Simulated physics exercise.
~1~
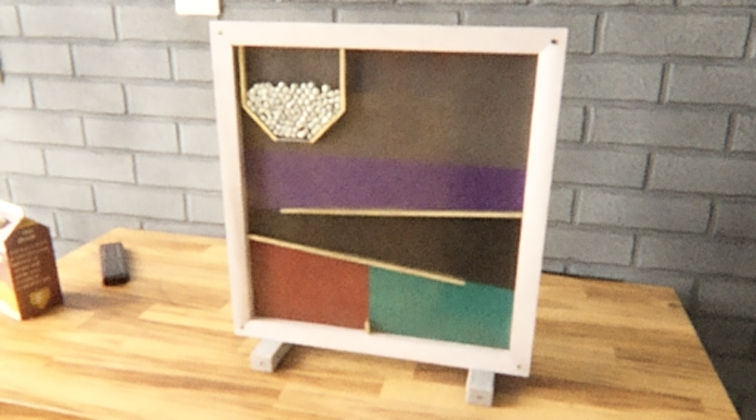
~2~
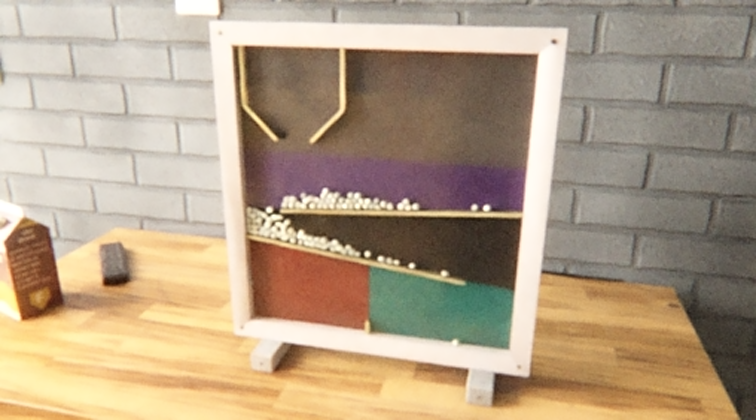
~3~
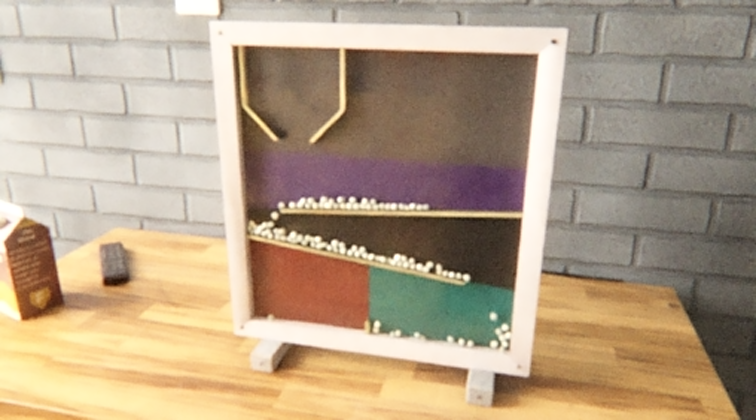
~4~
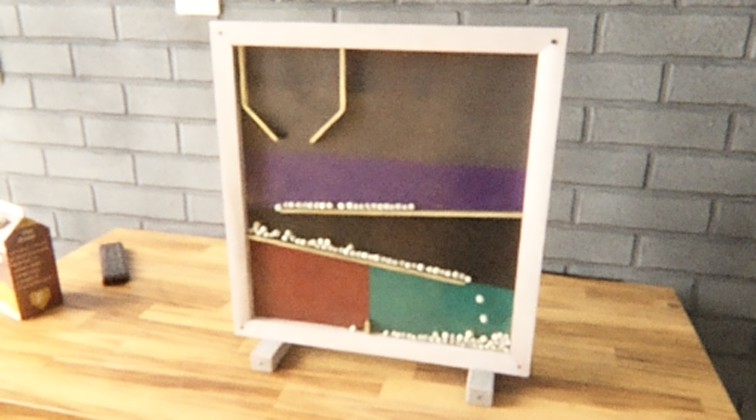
White beads drop from the hopper, roll down two sloping ledges and gather in the turquoise section.
